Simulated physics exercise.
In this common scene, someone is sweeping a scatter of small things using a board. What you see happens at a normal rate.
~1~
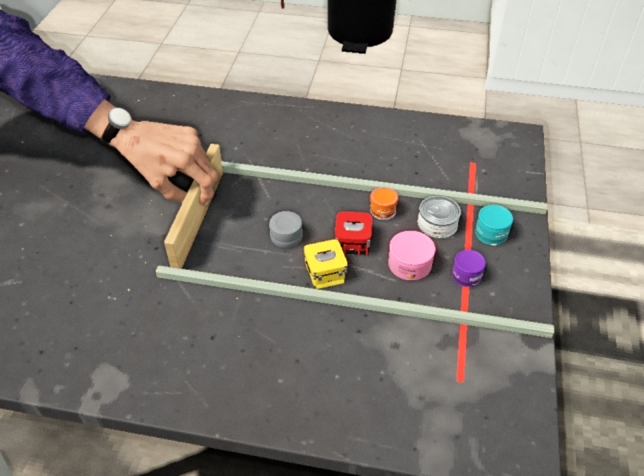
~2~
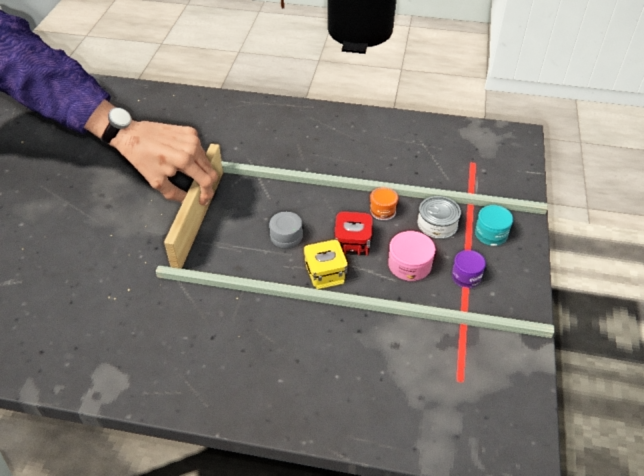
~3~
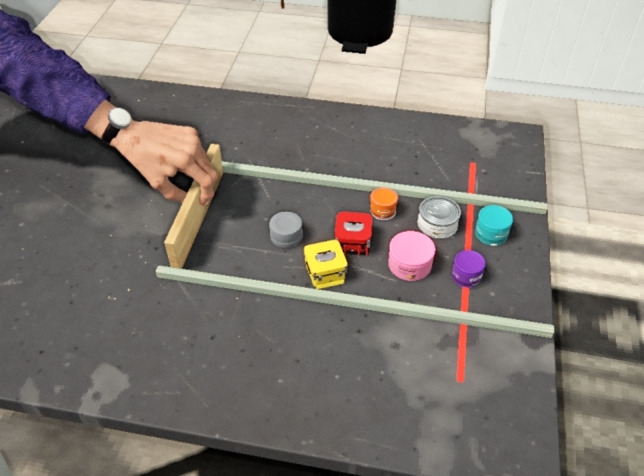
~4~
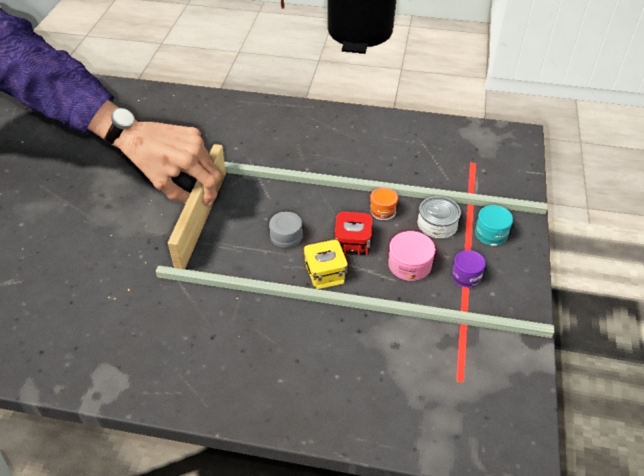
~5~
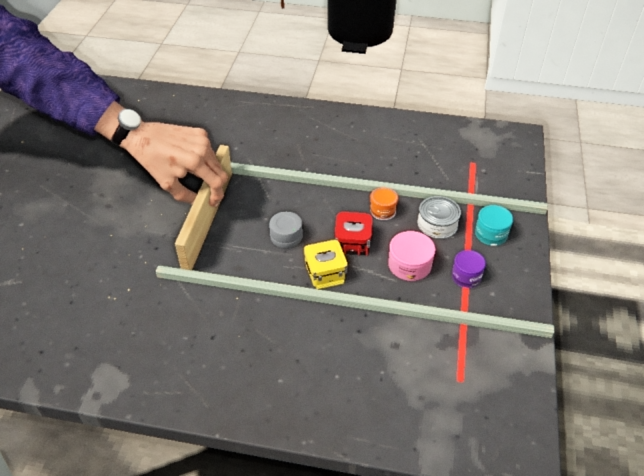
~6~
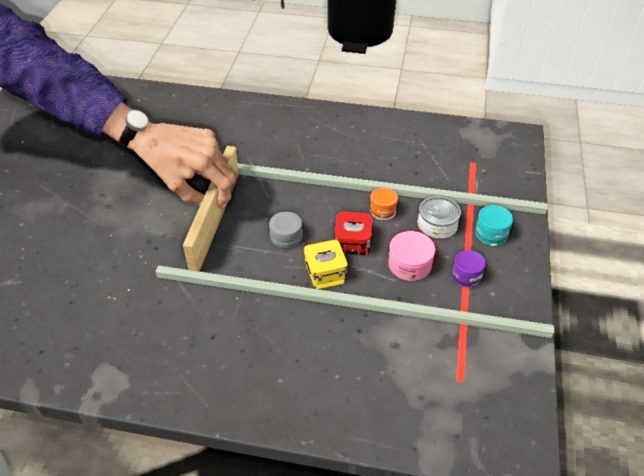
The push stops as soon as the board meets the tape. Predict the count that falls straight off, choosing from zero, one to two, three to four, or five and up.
The count that falls off is a single one or a pair.
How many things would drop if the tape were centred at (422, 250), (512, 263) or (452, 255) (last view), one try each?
Those tries give 0, 4 and 0.
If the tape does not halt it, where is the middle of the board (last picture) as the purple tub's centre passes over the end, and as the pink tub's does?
The middle is at (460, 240) when it's the purple tub, and at (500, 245) when it's the pink tub.
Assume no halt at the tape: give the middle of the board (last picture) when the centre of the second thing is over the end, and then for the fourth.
(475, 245), then (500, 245).
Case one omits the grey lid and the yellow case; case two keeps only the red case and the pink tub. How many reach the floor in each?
The count is 2 in one try and 0 in the other, in that order.
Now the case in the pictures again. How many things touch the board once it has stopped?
At rest, 3 are in contact.
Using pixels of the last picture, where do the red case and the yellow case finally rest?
The red case at (503, 240), the yellow case at (485, 295).
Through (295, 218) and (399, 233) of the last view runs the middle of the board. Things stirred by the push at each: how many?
Tally: 1; 7.
Soon after, none off yet; turquoise tub at rest near (494, 225); purple tub at rest near (468, 269); white pot at rest near (439, 218).
By the end, the number that fall off is one or two; fallen, purple tub.
